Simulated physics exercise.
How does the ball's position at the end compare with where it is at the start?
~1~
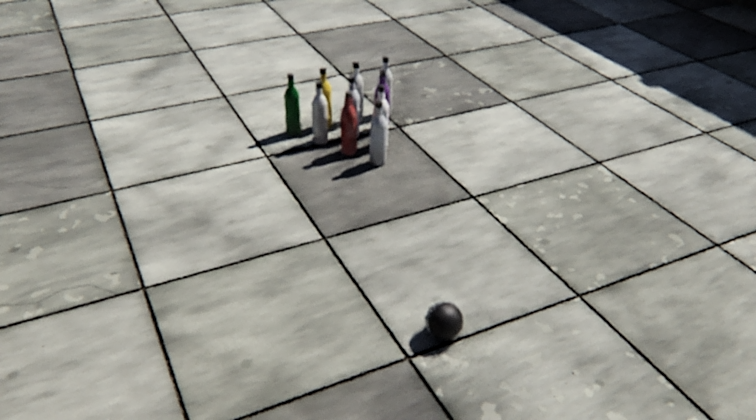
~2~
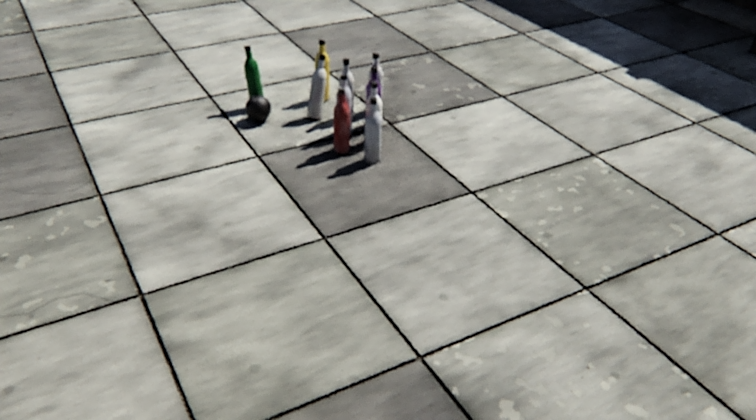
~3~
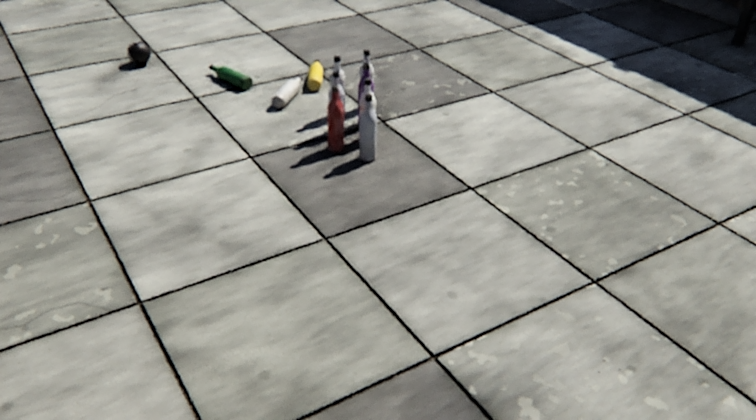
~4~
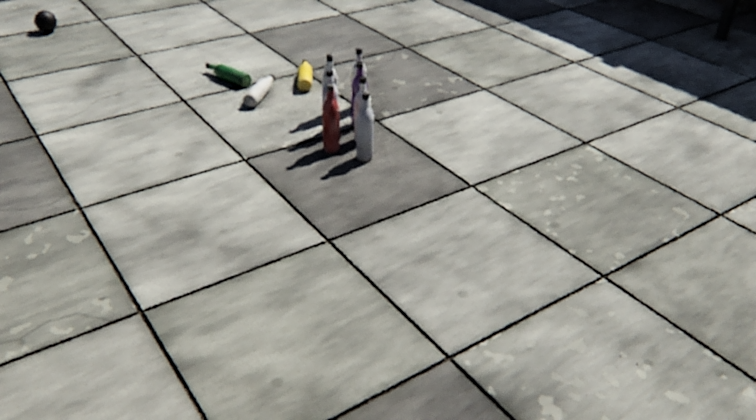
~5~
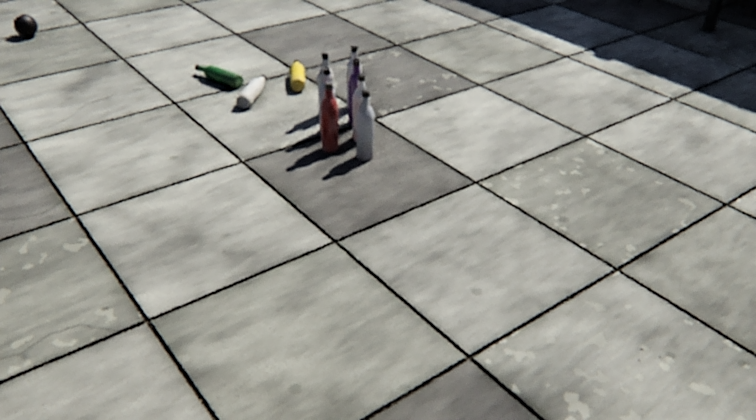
At the start the ball is in the foreground, in front of the bottles and right of the middle of the view. By the end it is far off in the upper left corner, beyond the fallen bottles.
